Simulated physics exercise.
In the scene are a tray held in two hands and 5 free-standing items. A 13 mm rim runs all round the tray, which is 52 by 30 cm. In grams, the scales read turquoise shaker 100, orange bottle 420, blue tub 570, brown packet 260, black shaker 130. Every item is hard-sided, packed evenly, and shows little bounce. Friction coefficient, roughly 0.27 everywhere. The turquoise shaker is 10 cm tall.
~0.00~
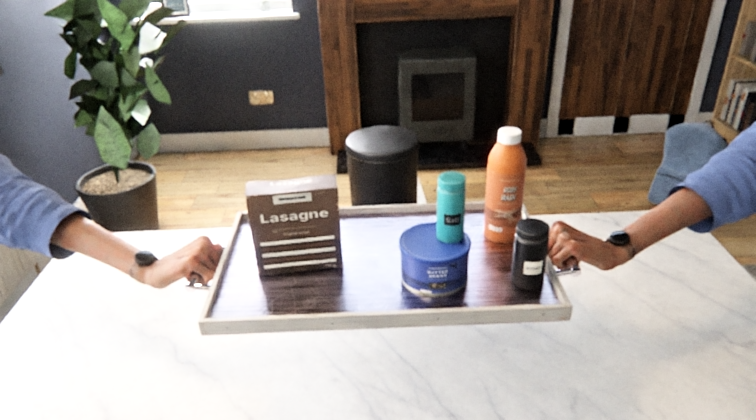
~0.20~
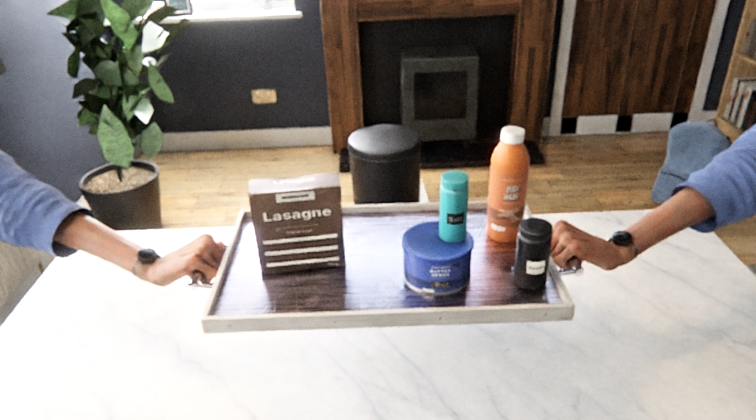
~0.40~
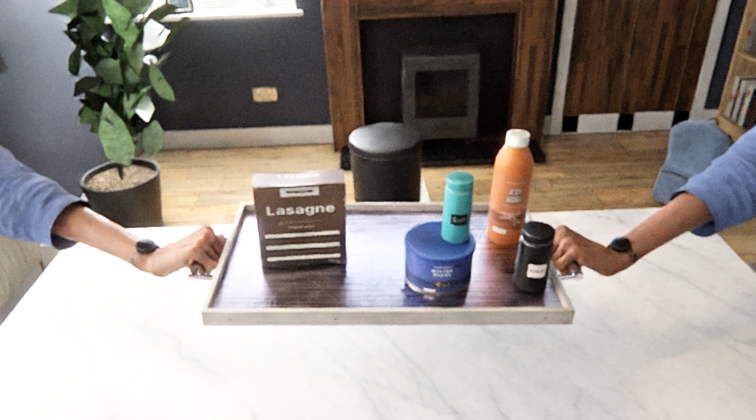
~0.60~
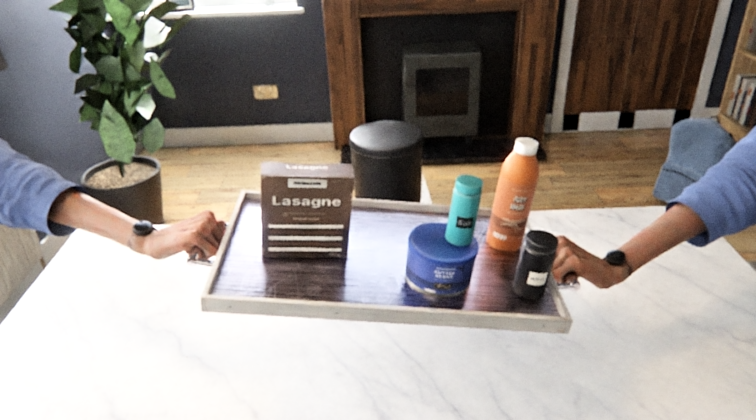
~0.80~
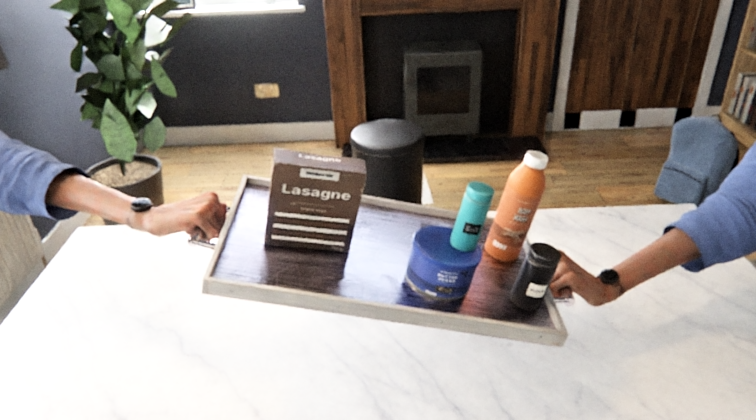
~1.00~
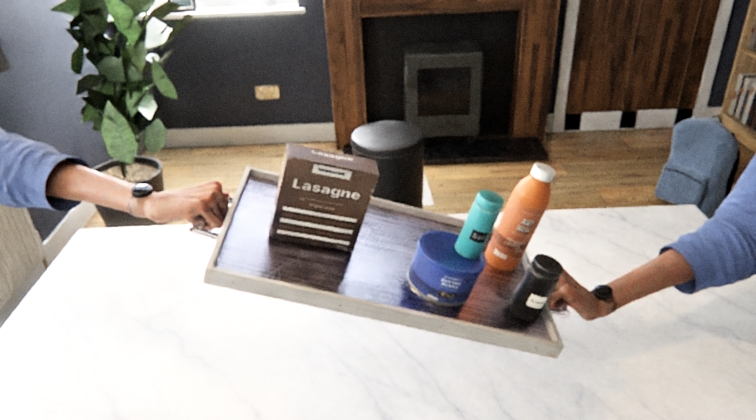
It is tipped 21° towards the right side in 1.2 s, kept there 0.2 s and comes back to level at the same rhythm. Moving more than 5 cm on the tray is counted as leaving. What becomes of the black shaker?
It will keep to its patch.
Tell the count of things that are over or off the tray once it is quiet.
2.
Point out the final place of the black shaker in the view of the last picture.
Near (544, 250).
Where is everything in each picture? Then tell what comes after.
The first frame shows tray level; black shaker (530, 254); turquoise shaker (451, 208).
The second frame shows tray level; blue tub (437, 257); brown packet (299, 224).
The third frame shows tray at 3°, right edge down; turquoise shaker (458, 207); orange bottle (511, 187).
The fourth frame shows tray at 7°, right edge down; blue tub (440, 259); brown packet (306, 212).
The fifth frame shows tray at 14°, right edge down; turquoise shaker (472, 217); orange bottle (519, 206).
The sixth frame shows tray at 18°, right edge down; black shaker (536, 287); blue tub (445, 268).
By 1.50 s, tray at 21°, right edge down; orange bottle now off the tray; turquoise shaker rocked 45° off its seat; brown packet 16 cm from its spot.
By 1.80 s, tray at 18°, right edge down; turquoise shaker now off the tray; brown packet 19 cm from its spot; blue tub 8 cm from its spot.
When it is over (3.2 s), off the tray, turquoise shaker and orange bottle; not toppled but over 5 cm from the start, blue tub and brown packet; the last one within 5 cm of the start. In the last view, black shaker near (544, 250).
